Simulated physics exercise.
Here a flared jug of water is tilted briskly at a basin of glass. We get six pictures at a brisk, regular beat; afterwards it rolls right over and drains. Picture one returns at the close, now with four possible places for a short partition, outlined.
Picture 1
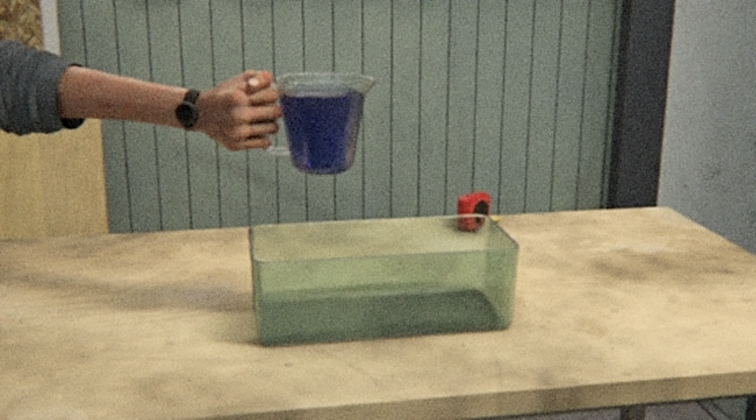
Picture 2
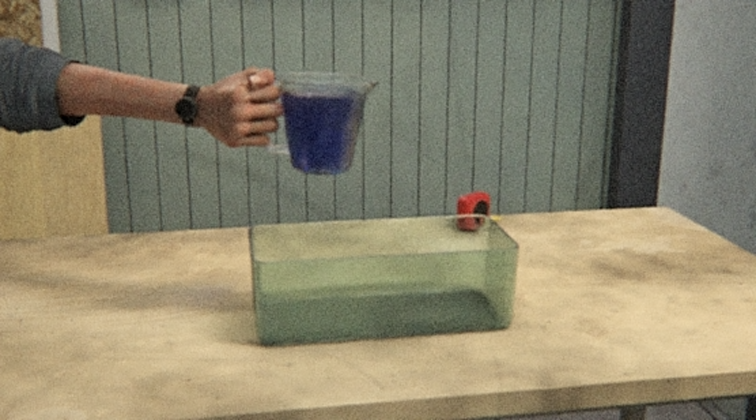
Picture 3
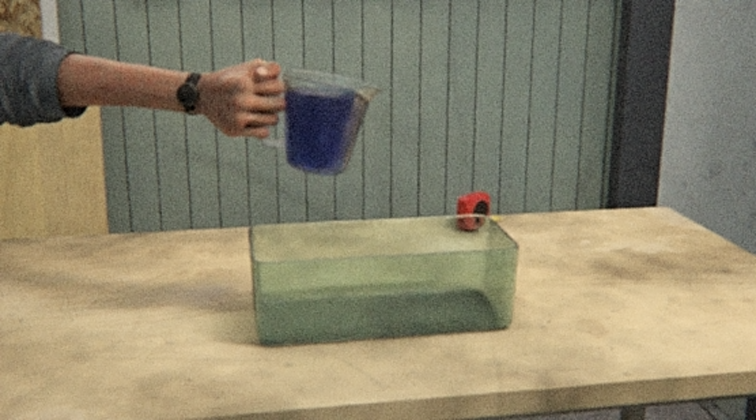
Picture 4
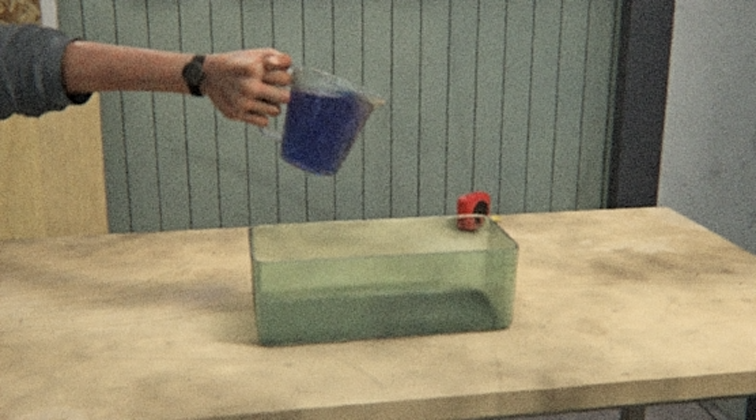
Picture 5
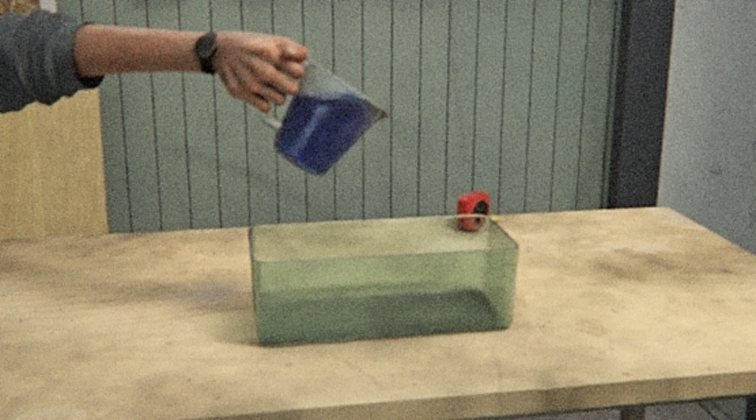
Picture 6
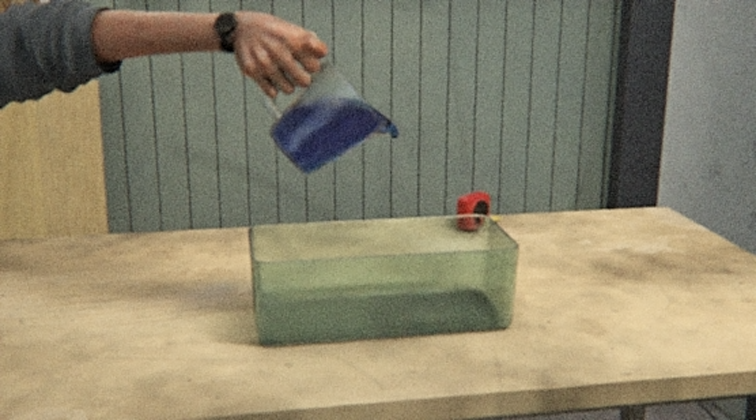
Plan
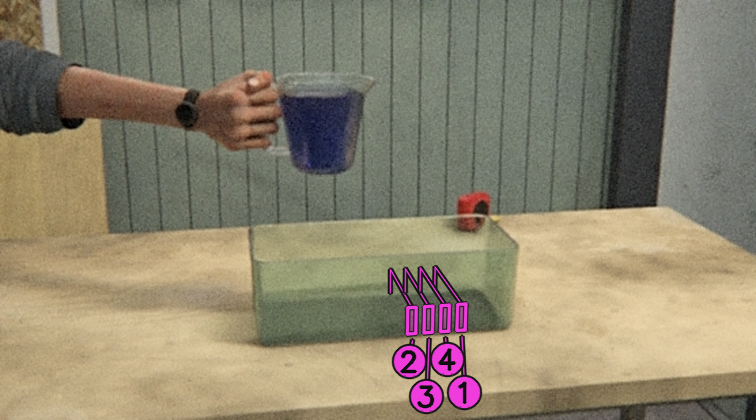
Above a glass basin, a hand steeply tilts a jug until blue liquid crosses its lip.
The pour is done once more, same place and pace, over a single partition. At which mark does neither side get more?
Slot 3.
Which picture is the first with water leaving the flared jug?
In picture 6.
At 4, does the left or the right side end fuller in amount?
The left one.
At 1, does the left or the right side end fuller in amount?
The left side.
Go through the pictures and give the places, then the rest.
Upright, lip at (375, 80); basin from (258, 344) to (512, 326); nothing has left yet.
Tipped about 2°, lip at (377, 82); nothing has left yet.
Tipped about 9°, lip at (381, 89); nothing has left yet.
Tipped about 20°, lip at (386, 100); nothing has left yet.
Tipped about 34°, lip at (389, 116); nothing has left yet.
Tipped about 50°, lip at (388, 134); water is over the lip, down to (393, 135).
On the marked copy, 1 at (462, 336); 2 at (412, 340); 3 at (429, 338); 4 at (445, 337).
With 1, about 81 % ends left of the wall and 11 % right of it; 8 % is lost outside.
With 2, about 18 % ends left of the wall and 76 % right of it; 6 % is lost outside.
With 3, about 51 % ends left of the wall and 43 % right of it; 6 % is lost outside.
With 4, about 76 % ends left of the wall and 19 % right of it; 5 % is lost outside.
